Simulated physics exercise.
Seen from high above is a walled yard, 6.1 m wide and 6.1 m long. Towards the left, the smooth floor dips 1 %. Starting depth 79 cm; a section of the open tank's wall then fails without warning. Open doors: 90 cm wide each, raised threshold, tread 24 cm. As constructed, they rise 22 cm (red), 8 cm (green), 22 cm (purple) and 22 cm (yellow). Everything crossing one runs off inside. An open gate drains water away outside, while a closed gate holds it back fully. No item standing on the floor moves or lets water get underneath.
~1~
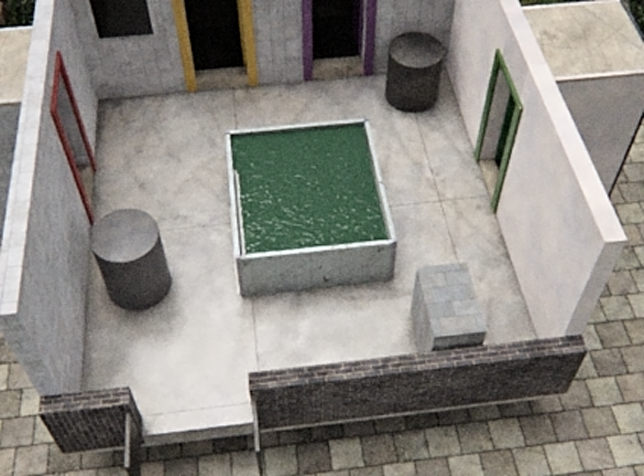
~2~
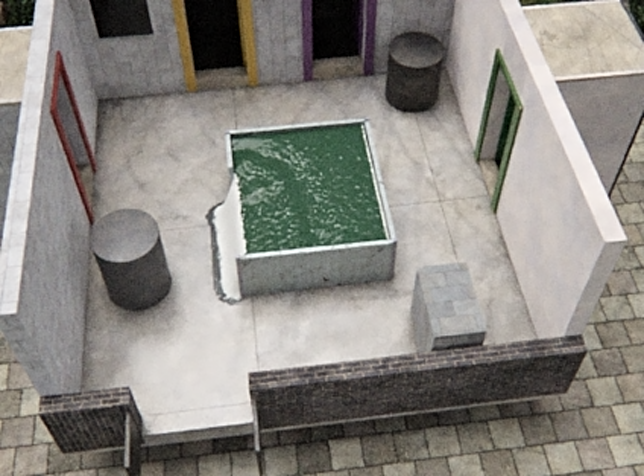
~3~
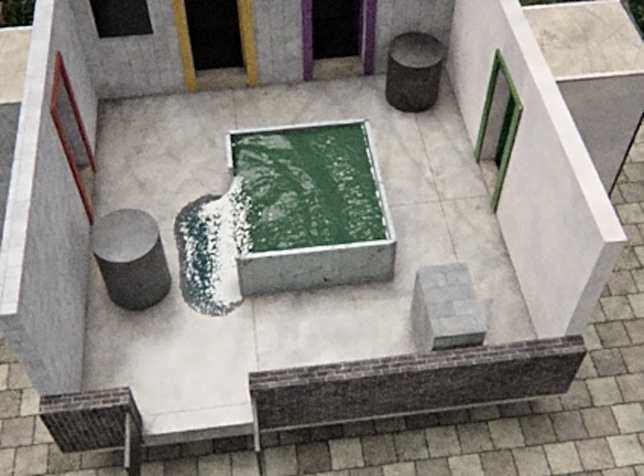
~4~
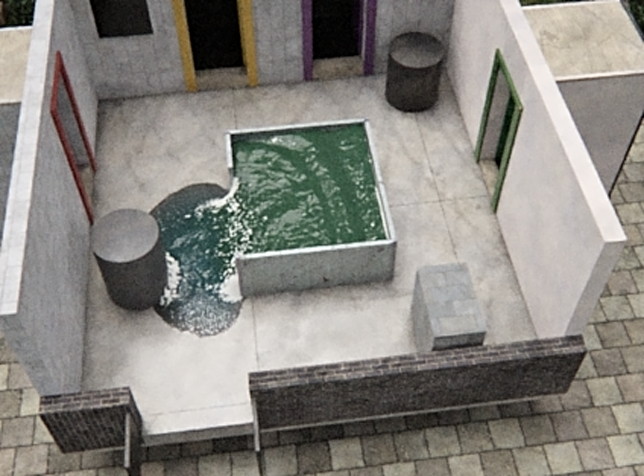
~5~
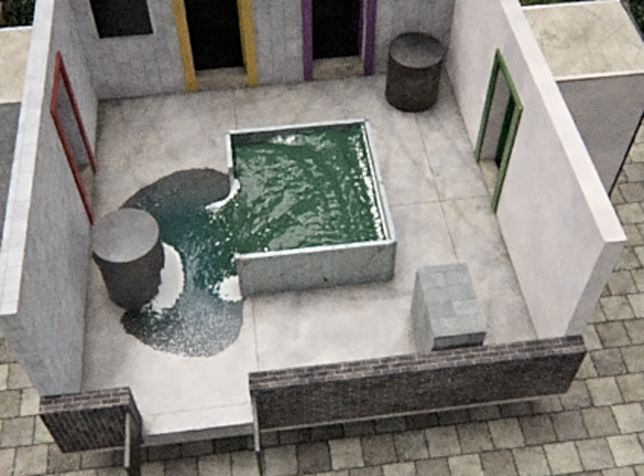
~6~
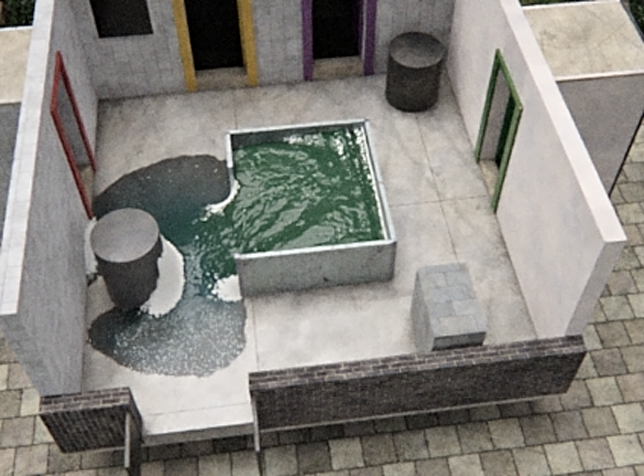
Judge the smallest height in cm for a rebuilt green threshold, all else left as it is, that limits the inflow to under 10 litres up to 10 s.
Roughly 7.5 cm at the least.
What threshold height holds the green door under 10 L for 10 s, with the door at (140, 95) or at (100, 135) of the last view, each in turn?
You'd want roughly 35 cm there first, then roughly 22 cm.
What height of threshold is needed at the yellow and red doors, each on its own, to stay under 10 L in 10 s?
Roughly 9.5 cm for the yellow door and roughly 37 cm for the red door.
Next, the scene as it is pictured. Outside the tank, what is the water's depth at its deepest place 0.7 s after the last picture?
60 cm.
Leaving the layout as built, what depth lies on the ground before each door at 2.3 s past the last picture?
Centimetres: Red = 27, green = 0, purple = 1, yellow = 12.
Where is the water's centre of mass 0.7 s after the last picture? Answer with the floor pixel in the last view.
(243, 239) or so.
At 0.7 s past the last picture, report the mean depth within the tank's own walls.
Around 47 cm deep on average.
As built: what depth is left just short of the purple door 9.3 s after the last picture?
It comes to about 10.5 centimetres deep.
Then, 0.7 s after the last picture water covers 30 % of the floor, deepest (60 cm) near (177, 276); it has not reached the green door.
Then, 2.3 s after the last picture water covers 45 % of the floor, deepest (40 cm) near (98, 105); it has not reached the green door.
Then, 9.3 s after the last picture water covers 95 % of the floor, deepest (16 cm) near (481, 364); 10 cm at the green door, 6 litres in over its 8 cm threshold.
At the green door as built, the water peaked near 10 cm, 9.3 s after the last picture.
With a threshold of 6 cm, 20 litres would have come in within the 10 s; with 9.5 cm, 2 litres. So under 10 litres takes about 7.5 cm.
